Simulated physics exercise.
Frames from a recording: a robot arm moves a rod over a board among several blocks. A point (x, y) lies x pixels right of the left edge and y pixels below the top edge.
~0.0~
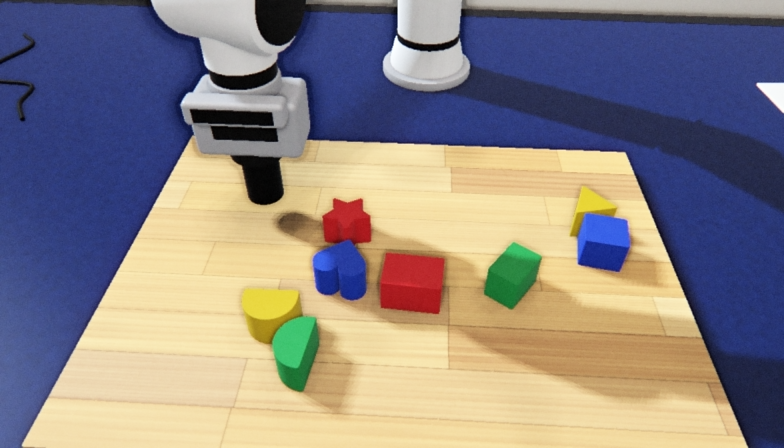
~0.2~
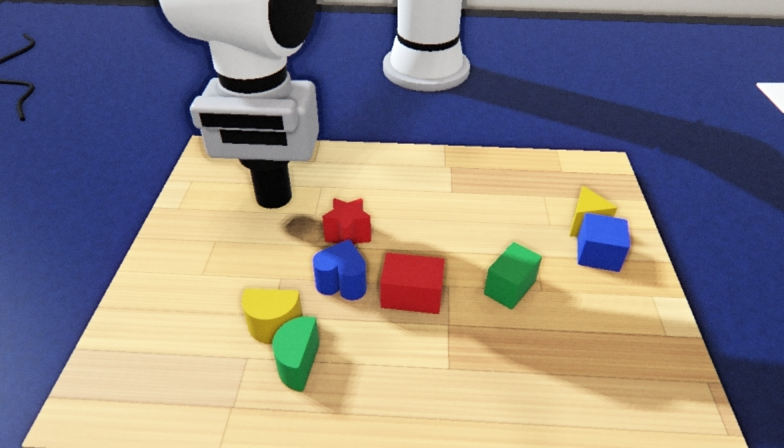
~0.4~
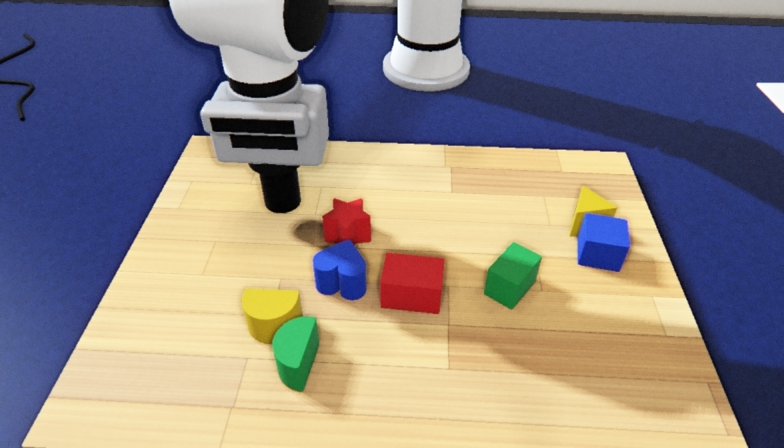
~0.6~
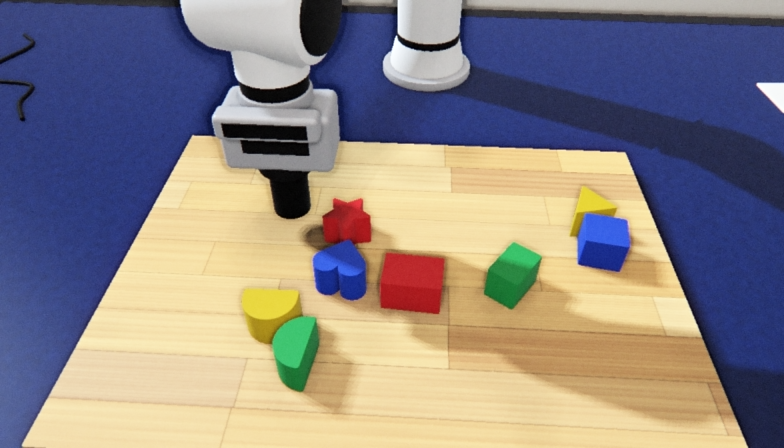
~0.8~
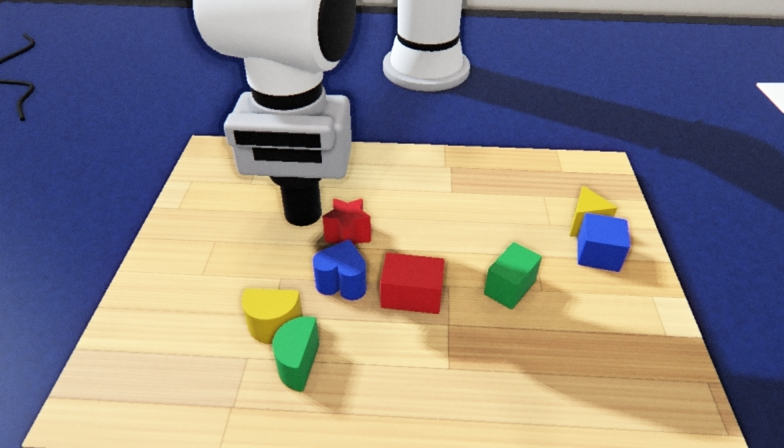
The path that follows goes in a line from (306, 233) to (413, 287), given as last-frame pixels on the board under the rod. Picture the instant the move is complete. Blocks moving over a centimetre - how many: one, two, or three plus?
Three or more.
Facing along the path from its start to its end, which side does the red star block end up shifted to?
The red star block goes left.
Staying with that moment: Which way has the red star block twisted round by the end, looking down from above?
Its spin: Anticlockwise.
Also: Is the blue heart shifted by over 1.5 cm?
Yes, that is how it ends up.
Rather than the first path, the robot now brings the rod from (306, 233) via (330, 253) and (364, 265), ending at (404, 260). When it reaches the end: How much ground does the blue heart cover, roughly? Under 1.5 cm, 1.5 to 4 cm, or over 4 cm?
It falls in the 1.5 to 4 cm band.
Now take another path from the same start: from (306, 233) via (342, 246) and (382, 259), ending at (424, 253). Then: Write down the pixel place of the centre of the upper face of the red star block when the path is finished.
Most likely (443, 208).
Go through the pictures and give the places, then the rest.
Tip of the rod at (266, 194), middles of tops, blue heart at (341, 259), red star block at (347, 211), red oblong block at (413, 270), green oblong block at (516, 262), in the first frame.
Rod at (274, 198), nothing pushed, in the second frame.
Rod at (283, 202), nothing pushed, in the third frame.
Rod at (293, 208), nothing pushed, in the fourth frame.
Rod at (303, 214), blue heart at (341, 259), red star block at (347, 211), red oblong block at (413, 270), green oblong block at (516, 262), in the fifth frame.
On the path given first. One third of the way, rod at (338, 232); red star block at (371, 217), turned 35° anticlockwise.
Two thirds of the way, rod at (374, 250); blue heart at (354, 269), turned 60° clockwise; red star block at (391, 221), turned 80° anticlockwise.
At the end, rod at (414, 269); blue heart at (357, 271), turned 70° clockwise; red star block at (393, 222), turned 95° anticlockwise; red oblong block at (453, 296), turned 15° clockwise; green oblong block unmoved.
